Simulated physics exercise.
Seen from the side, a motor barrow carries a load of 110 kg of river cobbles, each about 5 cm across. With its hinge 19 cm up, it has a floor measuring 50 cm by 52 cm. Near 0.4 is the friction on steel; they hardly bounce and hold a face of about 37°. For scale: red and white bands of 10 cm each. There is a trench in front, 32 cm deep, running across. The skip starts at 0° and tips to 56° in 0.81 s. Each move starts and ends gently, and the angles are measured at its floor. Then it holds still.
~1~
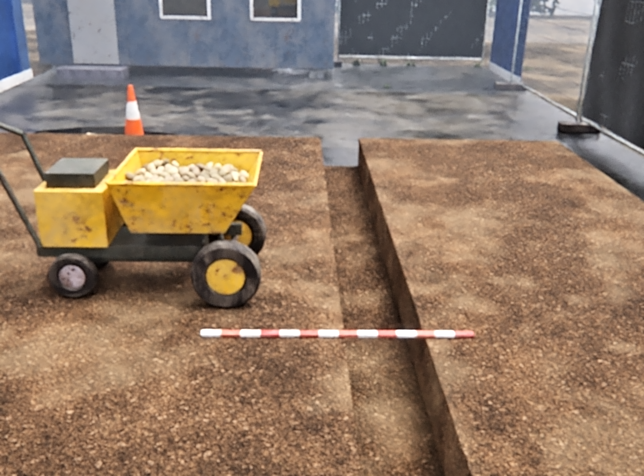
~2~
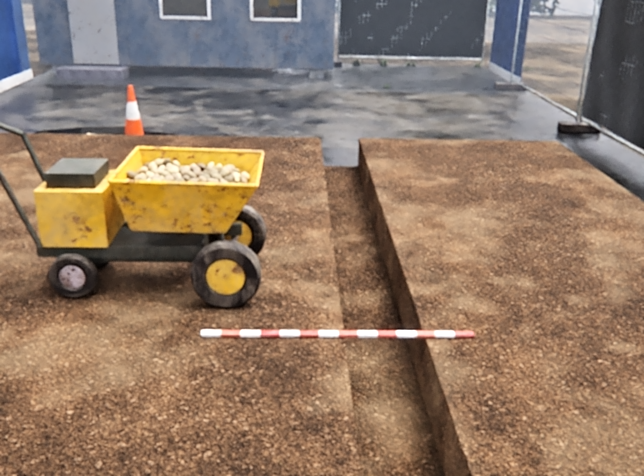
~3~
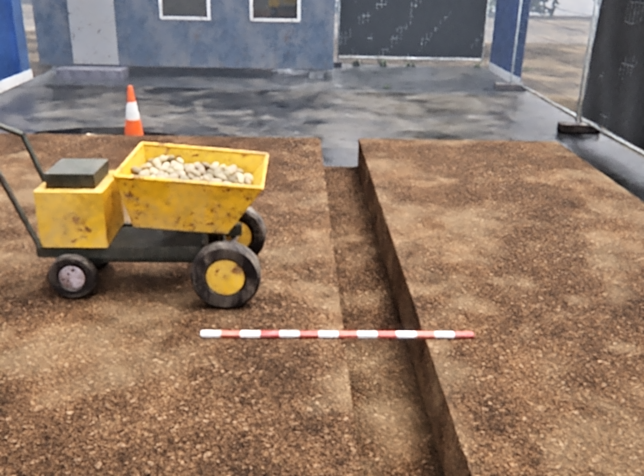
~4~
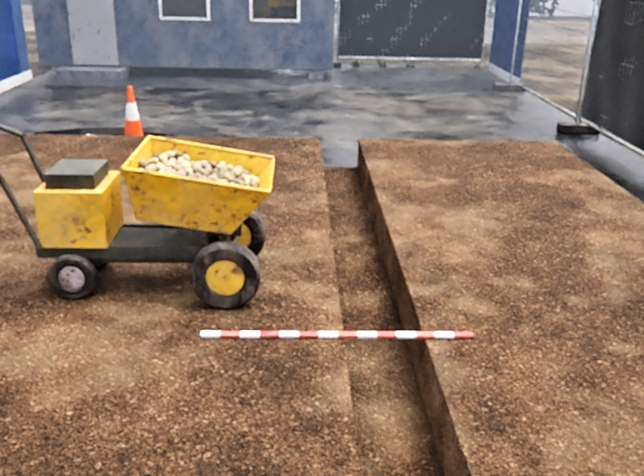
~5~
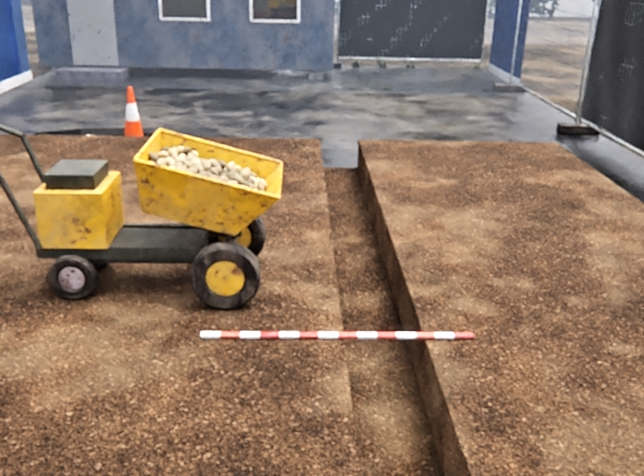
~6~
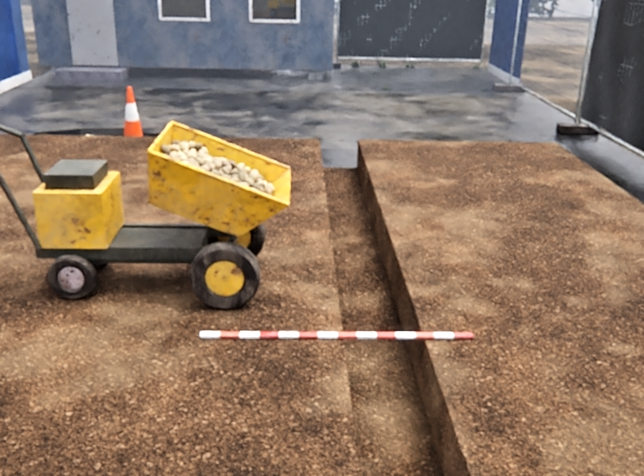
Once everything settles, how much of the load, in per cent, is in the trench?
Once it settles, about 33 per cent of the load is there.
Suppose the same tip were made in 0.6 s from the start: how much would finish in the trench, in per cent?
Estimate: About 40 %.
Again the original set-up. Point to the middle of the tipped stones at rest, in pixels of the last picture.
Their middle ends up near (373, 329).
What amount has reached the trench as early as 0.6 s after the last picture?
Around 5 per cent of it.
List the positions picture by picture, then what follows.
Lip at (255, 185), floor tilted 0°, highest stones at (182, 169), in the first picture.
Lip at (257, 186), floor tilted 1°, highest stones at (183, 168), in the second picture.
The skip is at 4°, its lip at (262, 188); the top of the load is at (168, 166), in the third picture.
The skip is at 9°, its lip at (270, 192); the top of the load is at (171, 161), in the fourth picture.
The skip is at 15°, its lip at (279, 198); the top of the load is at (181, 155), in the fifth picture.
The skip is at 21°, its lip at (288, 205); the top of the load is at (182, 148), in the sixth picture.
Then, 0.3 s after the last picture the floor is at 47°, 100 % in the skip; the foremost stones are at (298, 214).
Then, 0.6 s after the last picture the floor is at 56°, 95 % in the skip, 2 % short of the trench, 3 % in the trench; the foremost stones are at (351, 247).
Then, 0.9 s after the last picture the floor is at 56°, 74 % in the skip, 3 % short of the trench, 22 % in the trench; the foremost stones are at (402, 331).
Then, 2.9 s after the last picture the floor is at 56°, 64 % in the skip, 2 % short of the trench, 33 % in the trench; the foremost stones are at (400, 325).
